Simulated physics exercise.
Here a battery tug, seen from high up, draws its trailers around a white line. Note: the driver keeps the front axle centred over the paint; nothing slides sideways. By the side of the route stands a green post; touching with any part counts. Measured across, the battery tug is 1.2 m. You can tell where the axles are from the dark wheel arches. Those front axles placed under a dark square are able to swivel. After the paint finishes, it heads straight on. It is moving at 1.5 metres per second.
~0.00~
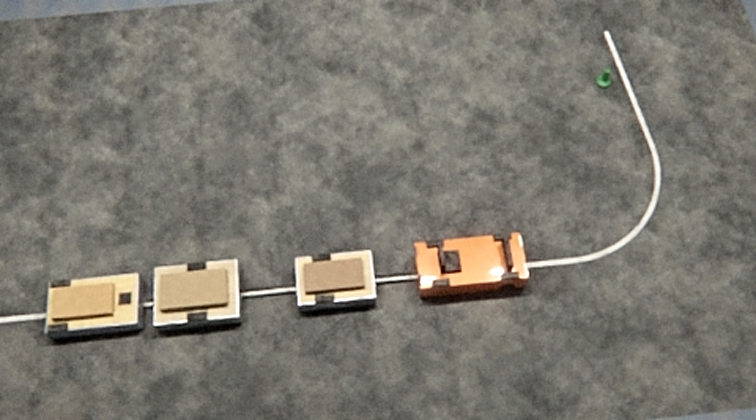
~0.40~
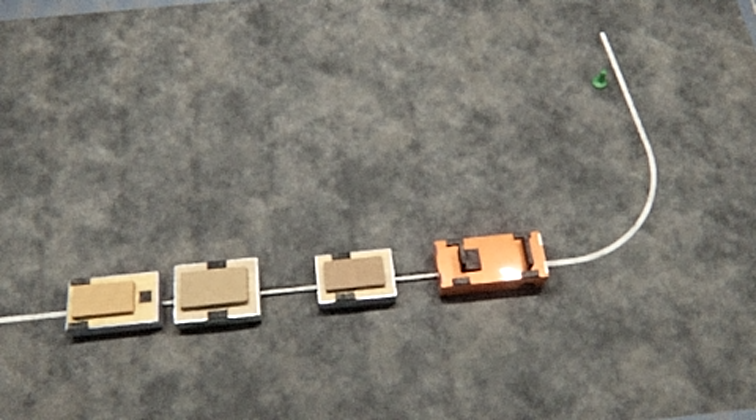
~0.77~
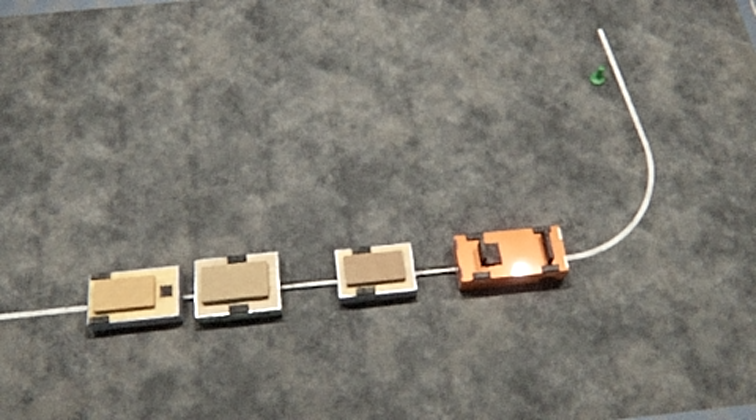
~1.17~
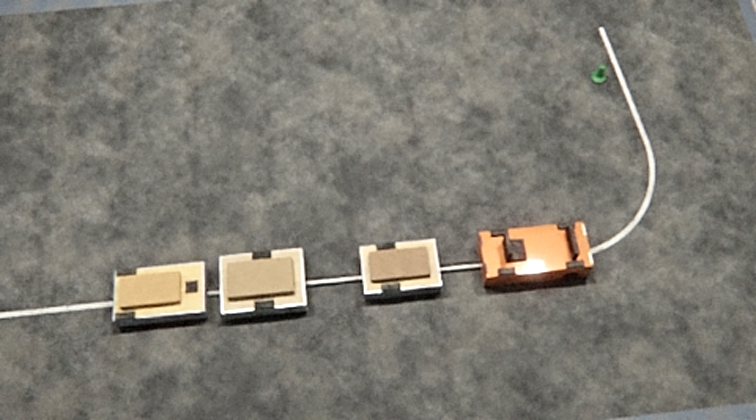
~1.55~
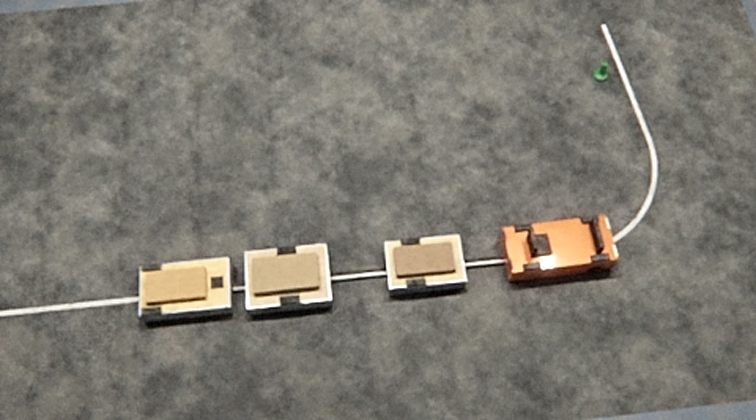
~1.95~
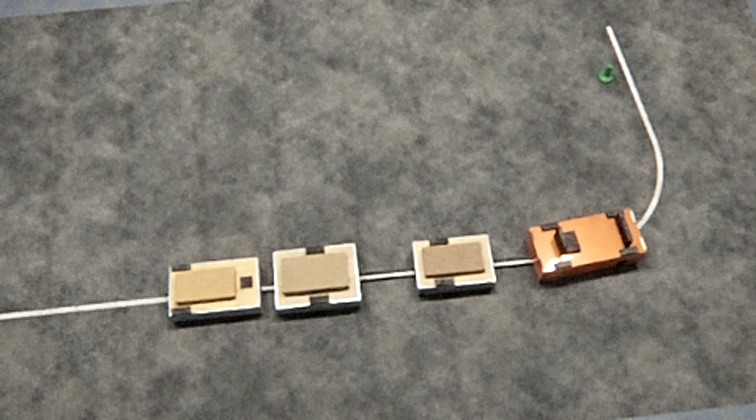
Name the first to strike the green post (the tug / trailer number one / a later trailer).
First touch: The head of the train.
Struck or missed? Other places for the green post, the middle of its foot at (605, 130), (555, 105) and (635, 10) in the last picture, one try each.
Try 1 touched, try 2 untouched, try 3 untouched.
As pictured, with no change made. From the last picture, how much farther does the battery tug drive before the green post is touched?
5.5 m.
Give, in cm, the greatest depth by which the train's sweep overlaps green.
About: Green 85.
By 5.5 s, the last axle is at (368, 270) of the last picture, on the line; the battery tug has hit green.
By 8.3 s, the last axle is at (504, 250) of the last picture, 15 cm off the line.
By 11.4 s, the last axle is at (605, 144) of the last picture, 160 cm off the line.
By 14.6 s, the last axle is at (599, 6) of the last picture, 30 cm off the line; 1 of 1 struck in all.
